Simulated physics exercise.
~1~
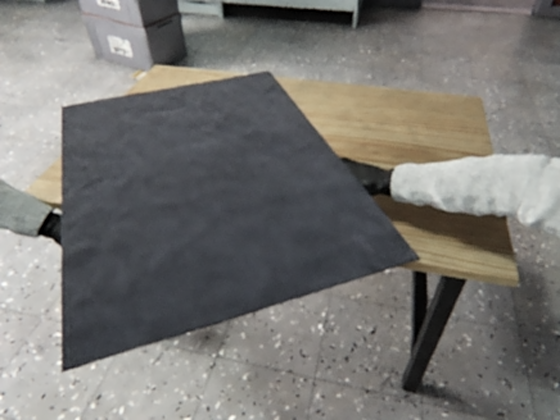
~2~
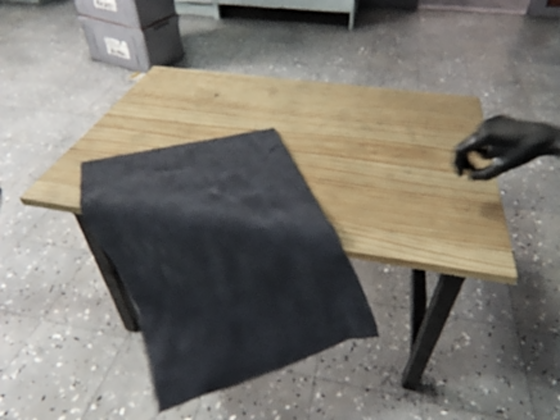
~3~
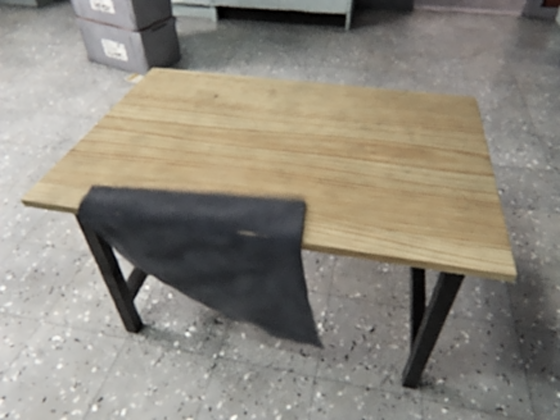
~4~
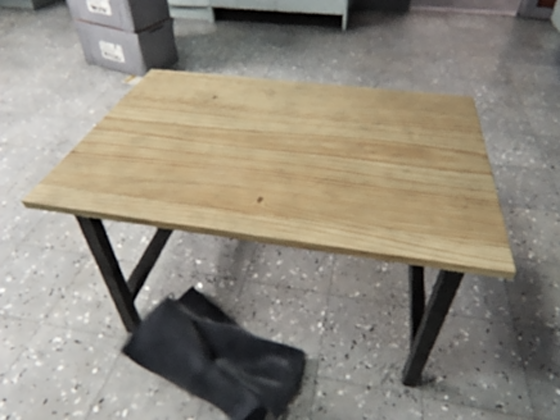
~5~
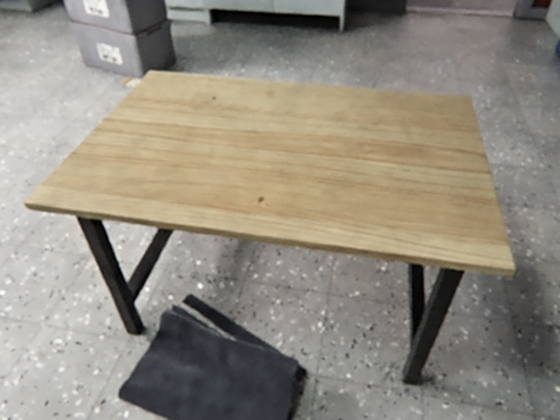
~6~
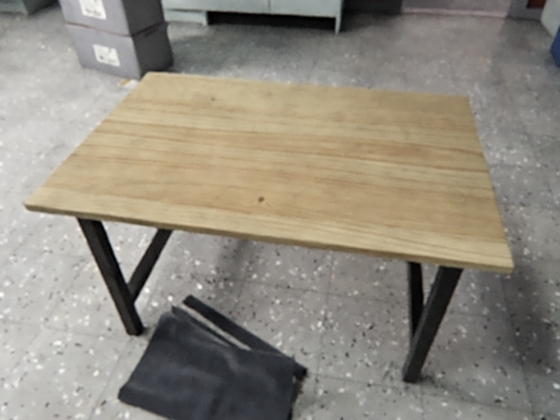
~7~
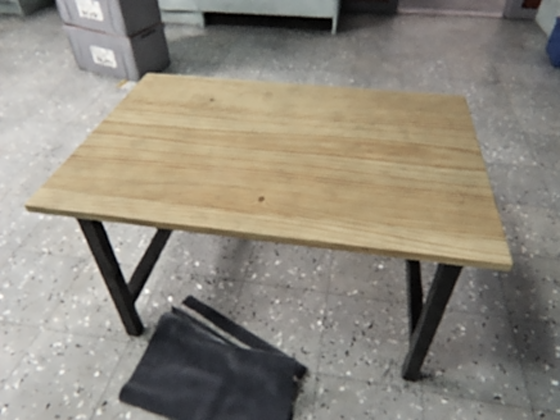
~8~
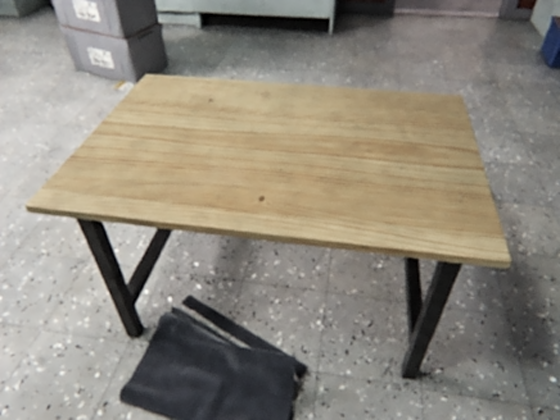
We see two black-gloved hands holding a flat, dark cloth over the front edge of a wooden table and letting it go. The cloth drapes over the edge, slides off and drops to the speckled floor, where it lies folded in a heap.
